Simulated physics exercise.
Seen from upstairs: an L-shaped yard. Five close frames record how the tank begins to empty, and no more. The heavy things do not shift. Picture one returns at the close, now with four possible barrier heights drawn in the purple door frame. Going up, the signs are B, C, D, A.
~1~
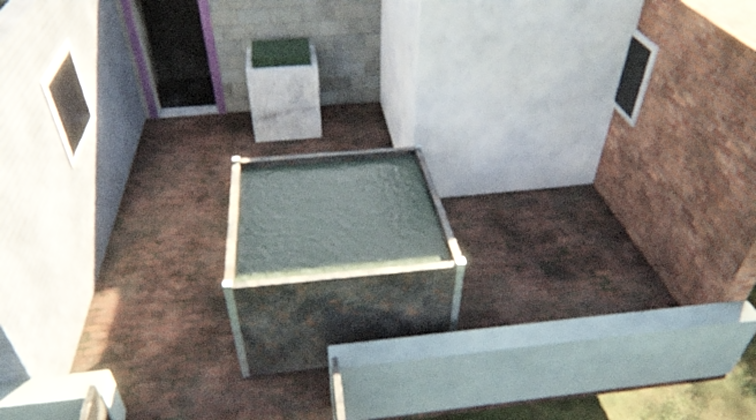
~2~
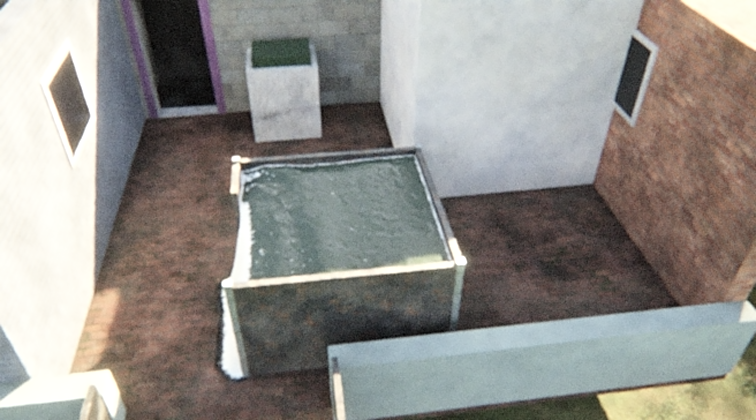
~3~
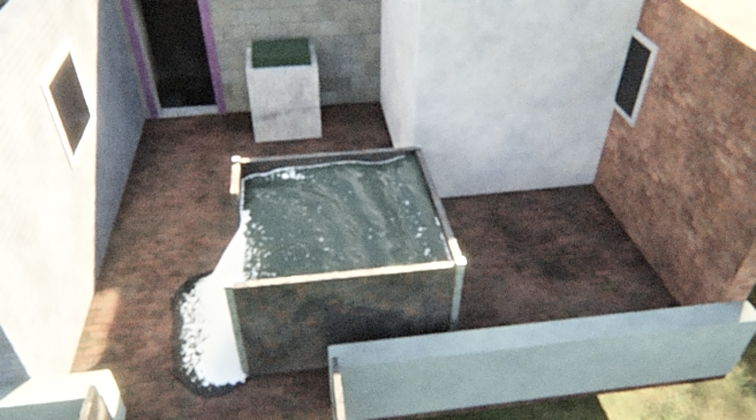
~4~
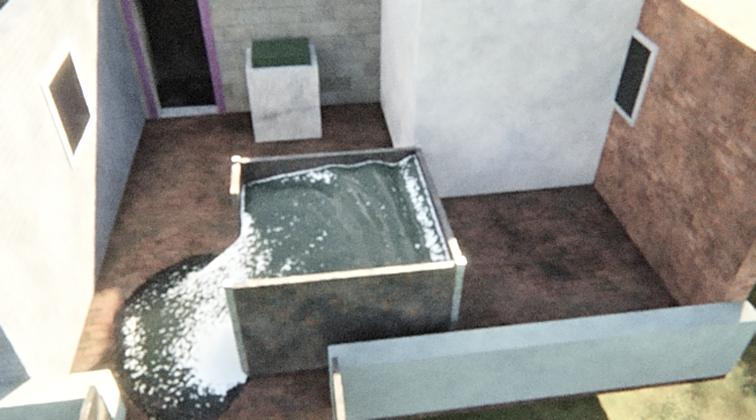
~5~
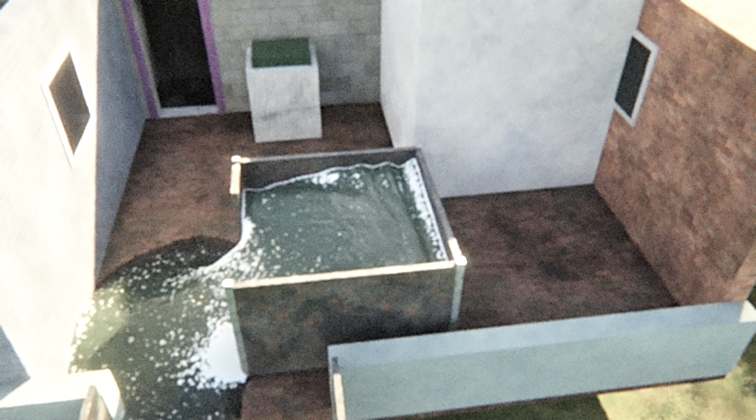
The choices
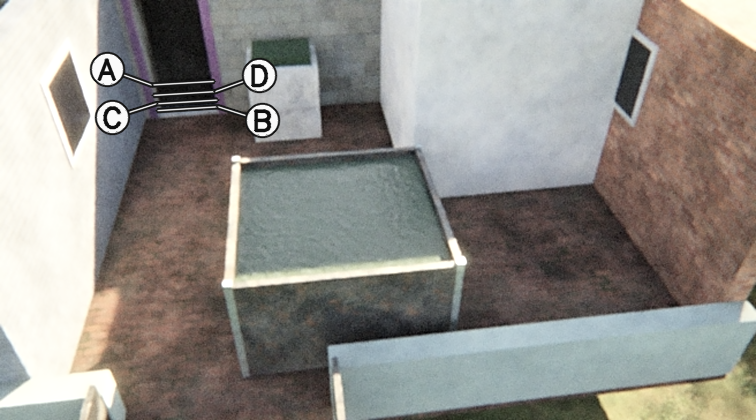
Water pours out of the left side of a square, dark-walled tank in a reddish-brown yard seen from upstairs, between white walls, a brick wall at right and a purple-framed doorway at upper left. A pale block with a green top stands behind the tank, and a low grey-blue barrier crosses the lower right. The still surface drops and churns white as a foamy pool spreads left, the view staying fixed.
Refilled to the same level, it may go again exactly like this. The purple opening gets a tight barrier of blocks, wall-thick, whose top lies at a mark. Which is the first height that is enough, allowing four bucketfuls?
D.
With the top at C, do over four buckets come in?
Yes.
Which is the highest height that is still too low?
C it is.
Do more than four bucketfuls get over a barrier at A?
No, not at all.
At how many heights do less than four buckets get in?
Two.
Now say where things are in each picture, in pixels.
In the first picture, water in the tank at rest, its middle at (337, 213); foot of the purple doorway at (189, 116); open gate at (220, 354).
In the second picture, water covers 2 % of the ground, its front hidden from here.
In the third picture, front seen at (193, 282), 5 % of the ground wet.
In the fourth picture, front seen at (131, 304), 10 % of the ground wet.
In the fifth picture, front seen at (94, 292), 16 % of the ground wet.
On the marked copy, A at (182, 83); B at (188, 108); C at (186, 101); D at (184, 93); from the bottom up B, C, D, A.
With A, nothing gets over.
With B, dozens of bucketfuls pour in.
With C, about 10 bucketfuls get in.
With D, a splash gets over, under a bucket.
